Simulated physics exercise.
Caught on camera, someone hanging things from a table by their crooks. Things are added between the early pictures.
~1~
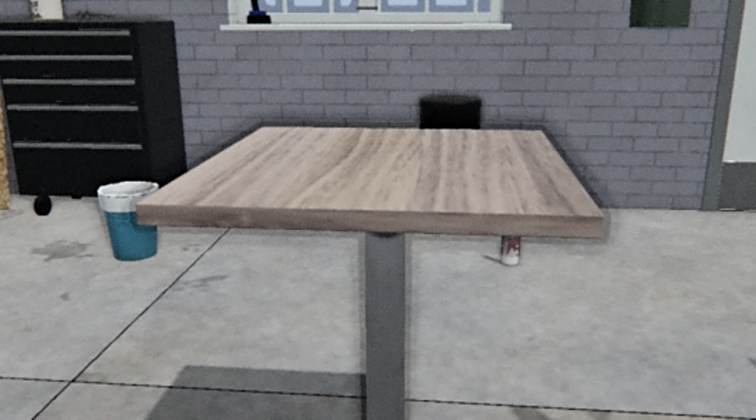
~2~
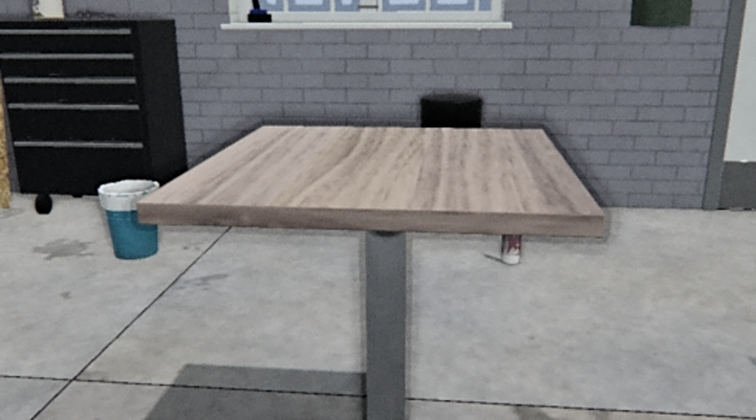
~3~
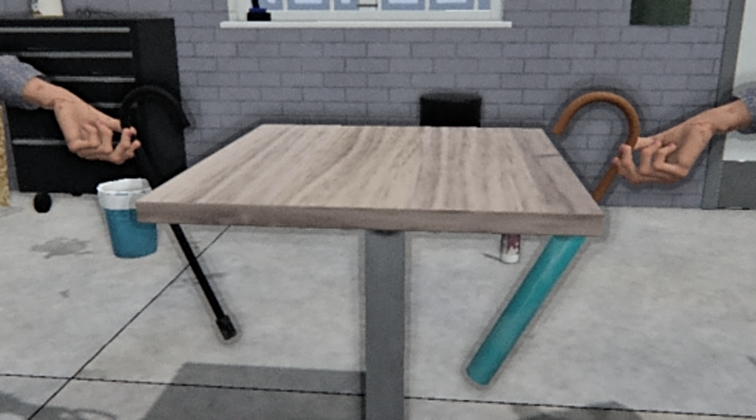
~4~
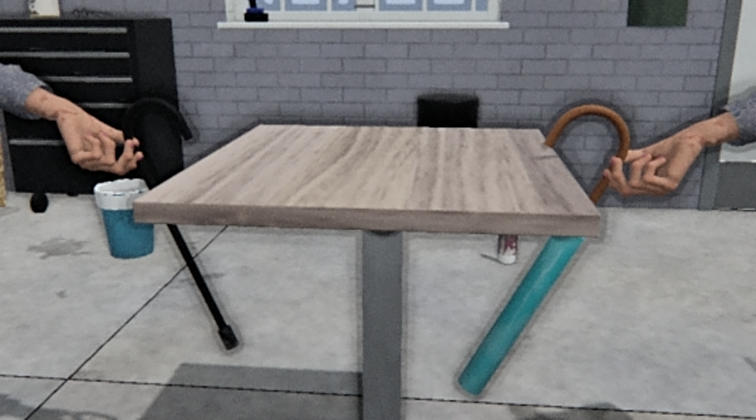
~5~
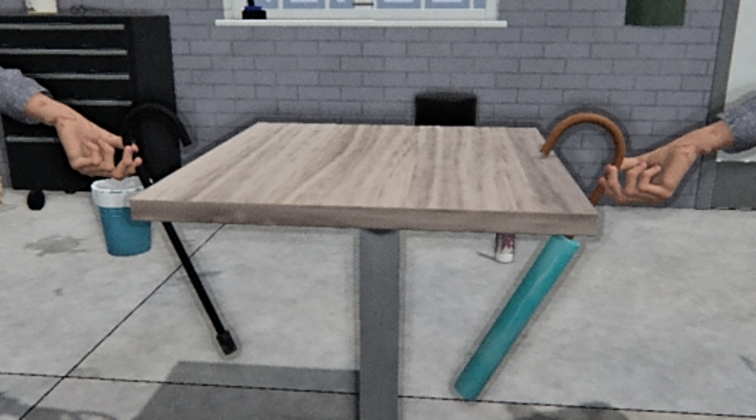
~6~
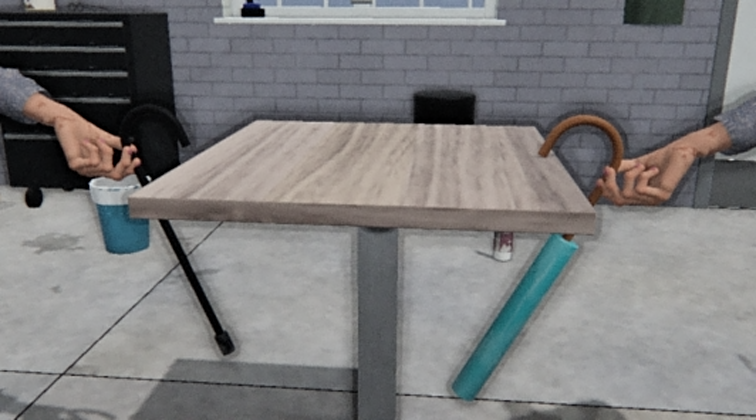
To begin with, a bare wood-topped table stands alone in a garage-like room with a grey brick wall. Then two hands appear, the left holding a black cane and the right a turquoise umbrella with a brown crook, and they make only slight adjustments at the table's edges, still touching both handles.
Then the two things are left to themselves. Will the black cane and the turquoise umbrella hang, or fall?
Outcome: The black cane drops past the edge, the turquoise umbrella remains in place.
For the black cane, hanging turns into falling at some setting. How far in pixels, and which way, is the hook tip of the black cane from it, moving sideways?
Roughly 20 pixels right.
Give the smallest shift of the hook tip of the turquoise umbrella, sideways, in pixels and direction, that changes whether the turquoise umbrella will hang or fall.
A shift of 16 pixels, going right.
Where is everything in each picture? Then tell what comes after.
Table (385, 167), in the first picture.
Table (386, 166), in the second picture.
Still on the way; black cane (197, 214); table (385, 165), in the third picture.
Still on the way; turquoise umbrella (523, 254); table (382, 166), in the fourth picture.
Still on the way; black cane (199, 230); table (380, 164), in the fifth picture.
In place, still held; black cane (197, 231); turquoise umbrella (517, 262); table (378, 162), in the sixth picture.
Then, 0.32 s after the last picture, black cane down below near (209, 411); turquoise umbrella at rest near (519, 263).
Then, 0.50 s after the last picture, black cane falling; turquoise umbrella at rest near (520, 263).
At rest, the black cane falls to the floor; the turquoise umbrella stays hooked on the edge, near (518, 263).
